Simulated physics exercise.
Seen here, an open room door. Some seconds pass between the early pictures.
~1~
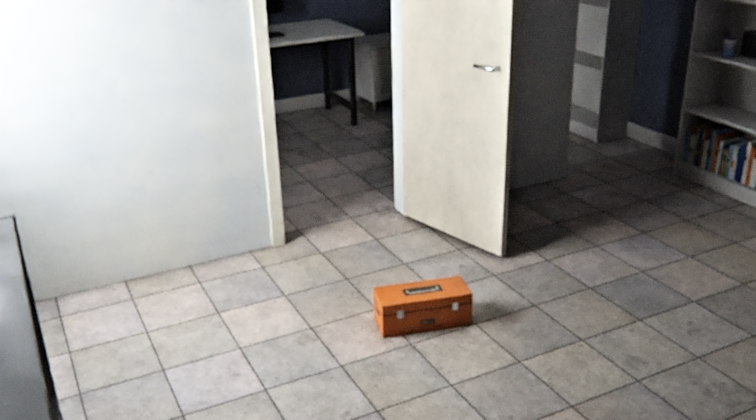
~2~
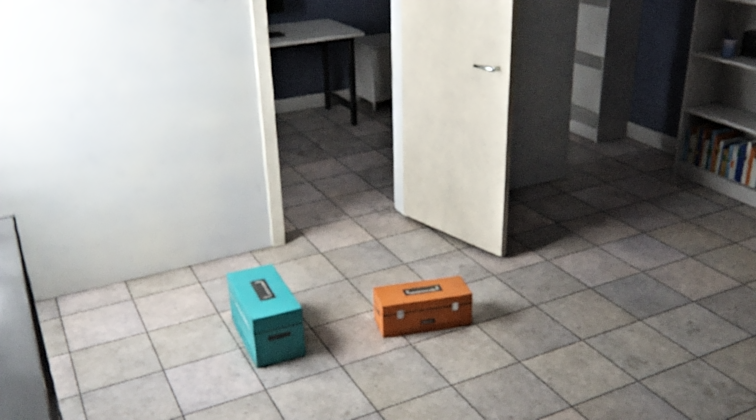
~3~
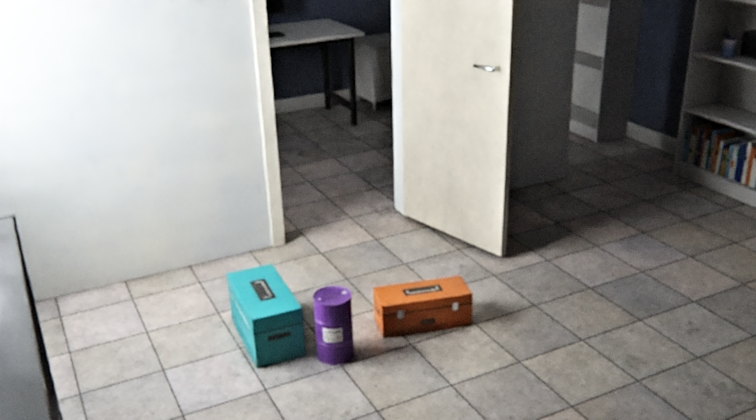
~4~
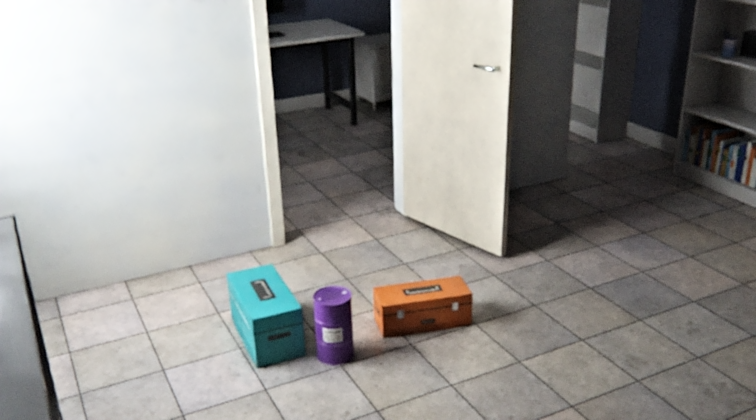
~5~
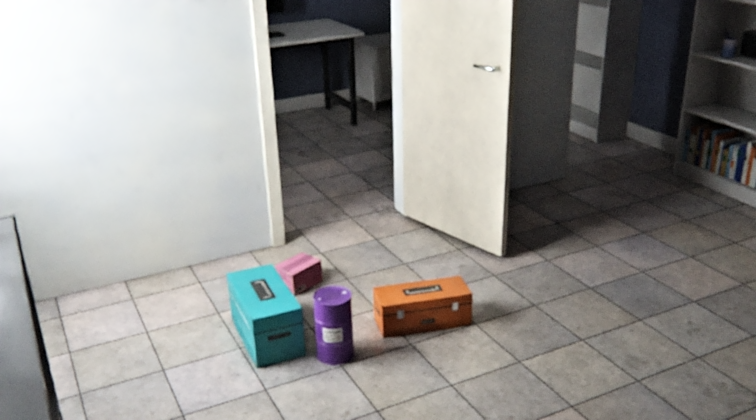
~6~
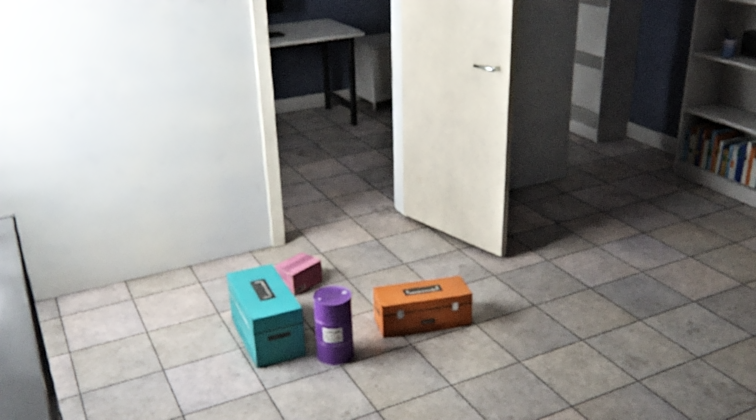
A wide-open cream door stands still in a grey-tiled room, seen from a fixed, raised viewpoint, with a desk behind and bookshelves at right. An orange toolbox sits alone on the floor, then a turquoise toolbox appears to its left, followed by a purple canister between them. Lastly a pink box shows up behind the turquoise one, and nothing visibly moves otherwise.
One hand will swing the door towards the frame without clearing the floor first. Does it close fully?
Here the door closes.
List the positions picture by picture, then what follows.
The first frame shows door wide open and still.
The second frame shows door wide open and still; orange toolbox (423, 306).
The third frame shows door wide open and still; turquoise toolbox (265, 313); orange toolbox (423, 306).
The fourth frame shows door wide open and still; purple canister (334, 325); turquoise toolbox (265, 313).
The fifth frame shows door wide open and still; orange toolbox (423, 306); purple canister (334, 325).
The sixth frame shows door wide open and still; pink box (298, 274); turquoise toolbox (265, 313).
Then, 0.80 s after the last picture, door 80° open.
Then, 1.40 s after the last picture, door 49° open.
Then, 2.00 s after the last picture, door 16° open.
At rest, door 0° open; all 4 in place. Seen from the same camera at the end, pink box near (298, 274).
